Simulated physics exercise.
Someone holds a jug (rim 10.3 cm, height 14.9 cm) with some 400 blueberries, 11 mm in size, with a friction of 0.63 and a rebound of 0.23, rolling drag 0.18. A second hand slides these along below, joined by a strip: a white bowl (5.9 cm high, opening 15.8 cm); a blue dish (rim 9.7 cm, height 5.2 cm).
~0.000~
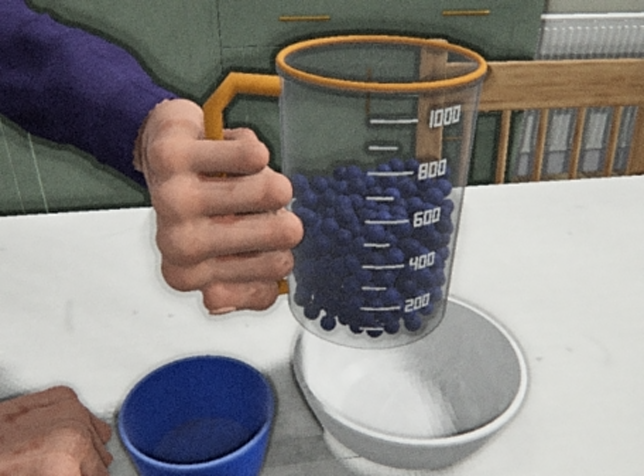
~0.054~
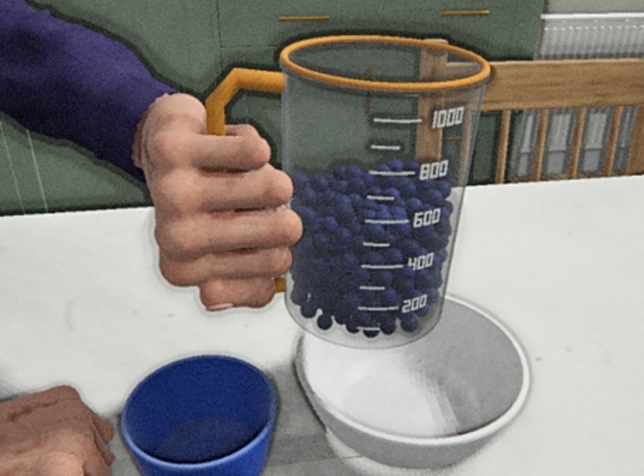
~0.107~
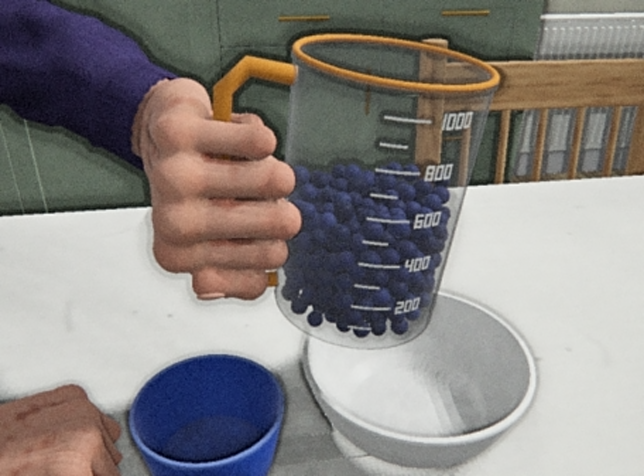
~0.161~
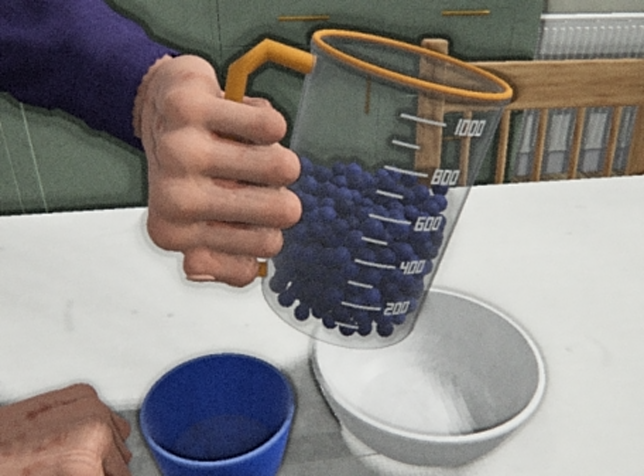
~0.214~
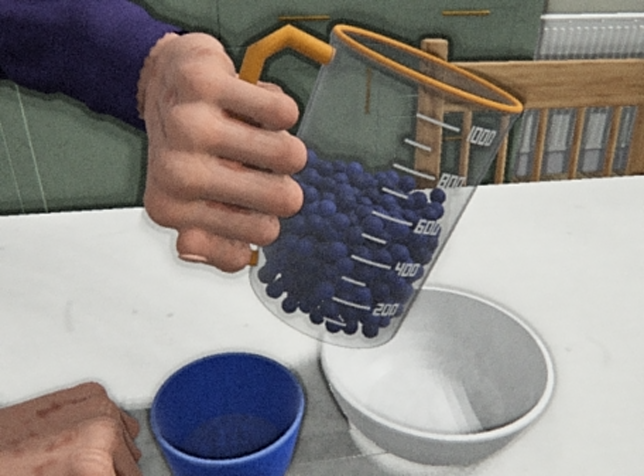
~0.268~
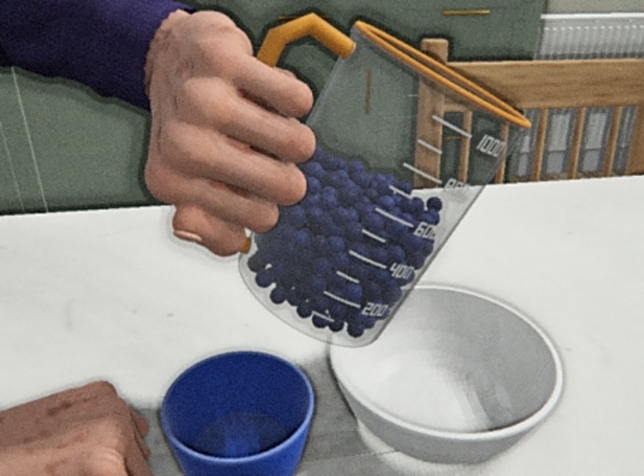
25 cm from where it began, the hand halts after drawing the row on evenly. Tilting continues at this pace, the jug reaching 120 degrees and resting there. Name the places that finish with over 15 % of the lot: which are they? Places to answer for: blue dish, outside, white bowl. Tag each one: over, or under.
Tags: Blue dish - over, outside - over, white bowl - over.
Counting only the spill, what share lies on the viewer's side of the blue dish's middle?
About 40 percent.
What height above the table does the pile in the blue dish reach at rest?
I'd guess close to 5.5 centimetres.
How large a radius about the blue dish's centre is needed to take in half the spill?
I'd put it at around 6 cm, give or take.
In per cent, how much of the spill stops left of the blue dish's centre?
Close to 30 in a hundred.
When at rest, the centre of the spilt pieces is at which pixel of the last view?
The middle of the spilt pieces sits near (550, 393) in the last picture.
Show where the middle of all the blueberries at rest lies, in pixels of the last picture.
I'd say close to (567, 395).
Then, at 0.94 s, tilt 117 degrees; jug 95 %; middle of all pieces on or above the table near (347, 216).
Then, at 1.50 s, tilt 120 degrees; white bowl 30 %, blue dish 25 %, outside 30 %, jug 10 %, in the air 5 %; middle of all pieces on or above the table near (523, 379).
After 2.01 s, tilt 120 degrees; white bowl 30 %, blue dish 40 %, outside 30 %; middle of all pieces on or above the table near (585, 388).
After 2.50 s, tilt 120 degrees; white bowl 30 %, blue dish 40 %, outside 30 %; middle of all pieces on or above the table near (595, 387).
At rest (2.7 s), white bowl 30 %, blue dish 40 %, outside 30 %, jug 0 %.
